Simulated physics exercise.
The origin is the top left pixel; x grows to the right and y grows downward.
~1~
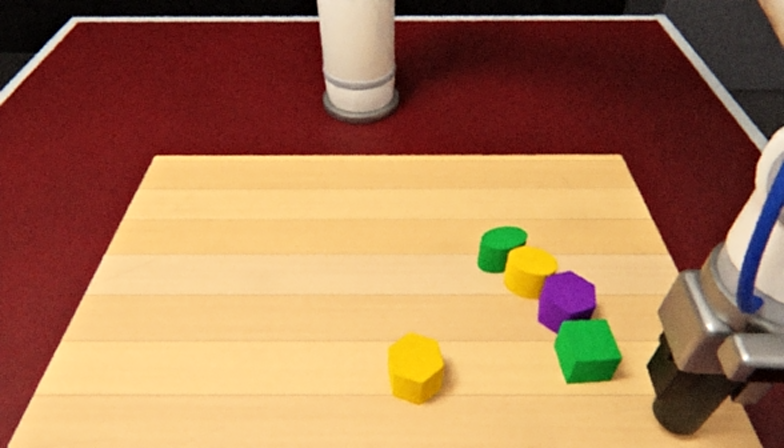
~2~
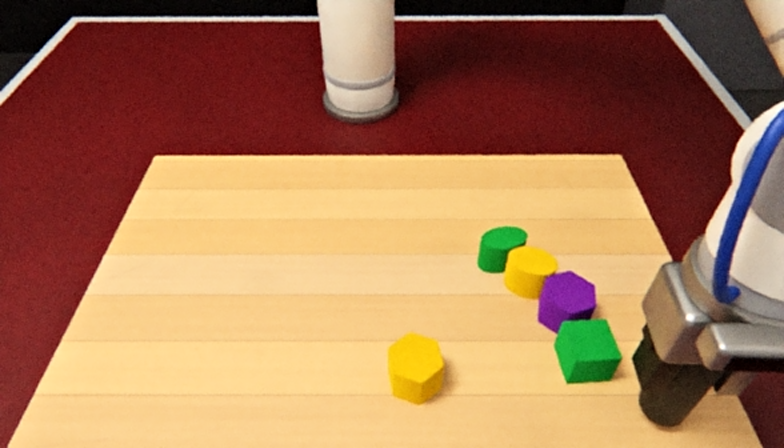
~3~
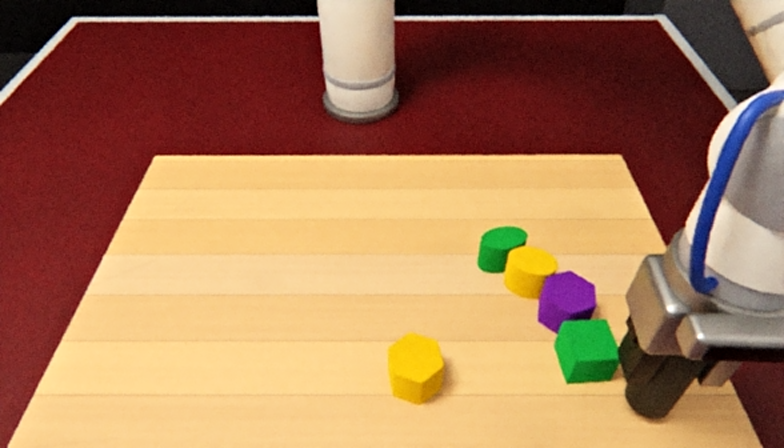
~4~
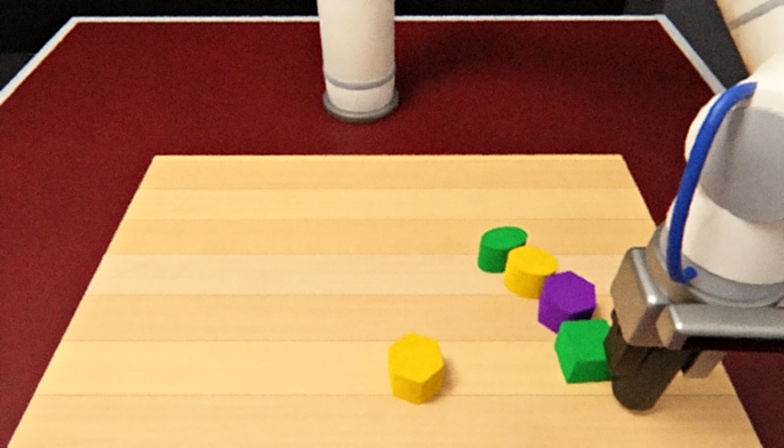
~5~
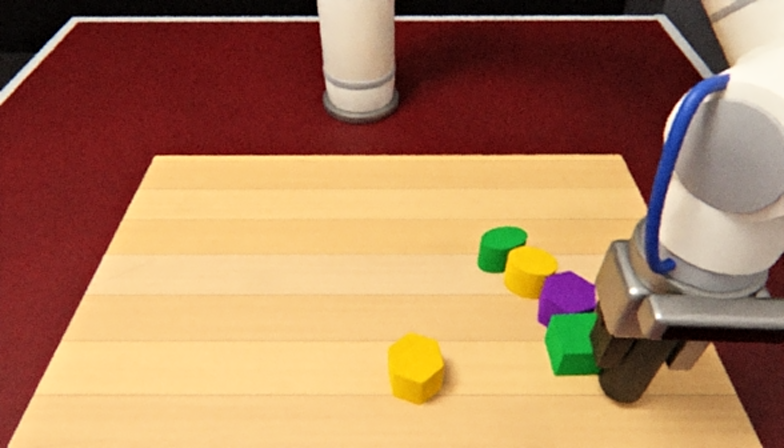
A robotic arm with a dark cylindrical tip moves left across the right side of a wooden board, reaches the green block and nudges it slightly left, while the purple, yellow and other green blocks stay still.
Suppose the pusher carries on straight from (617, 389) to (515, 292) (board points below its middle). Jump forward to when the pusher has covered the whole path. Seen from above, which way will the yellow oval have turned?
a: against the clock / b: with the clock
My answer is option a.
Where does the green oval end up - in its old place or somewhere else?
By the end it has moved.
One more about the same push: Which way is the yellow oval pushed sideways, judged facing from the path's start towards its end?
It goes toward the right-hand side.
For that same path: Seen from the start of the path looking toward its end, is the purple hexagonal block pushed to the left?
That would be a no.
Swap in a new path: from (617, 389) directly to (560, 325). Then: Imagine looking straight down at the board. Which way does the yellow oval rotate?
Watching from overhead, you'd notice the yellow oval rotating counter-clockwise.
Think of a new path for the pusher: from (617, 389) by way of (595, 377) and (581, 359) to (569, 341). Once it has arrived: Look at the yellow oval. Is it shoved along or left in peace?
Well, the yellow oval shifts from its place.
The first path, step by step. One third of the way, pusher at (580, 347); green oval at (488, 227); yellow oval at (525, 239), turned 50° anticlockwise; purple hexagonal block at (559, 262), turned 30° clockwise; green square at (548, 295), turned 15° clockwise.
Two thirds of the way, pusher at (547, 315); green oval at (486, 226); yellow oval at (524, 232), turned 75° anticlockwise; purple hexagonal block at (559, 255), turned 45° clockwise; green square at (520, 272), turned 50° clockwise.
At the end, pusher at (517, 285); green oval at (478, 217); yellow oval at (524, 229), turned 80° anticlockwise; purple hexagonal block at (560, 253), turned 55° clockwise; green square at (490, 246), turned 50° clockwise.
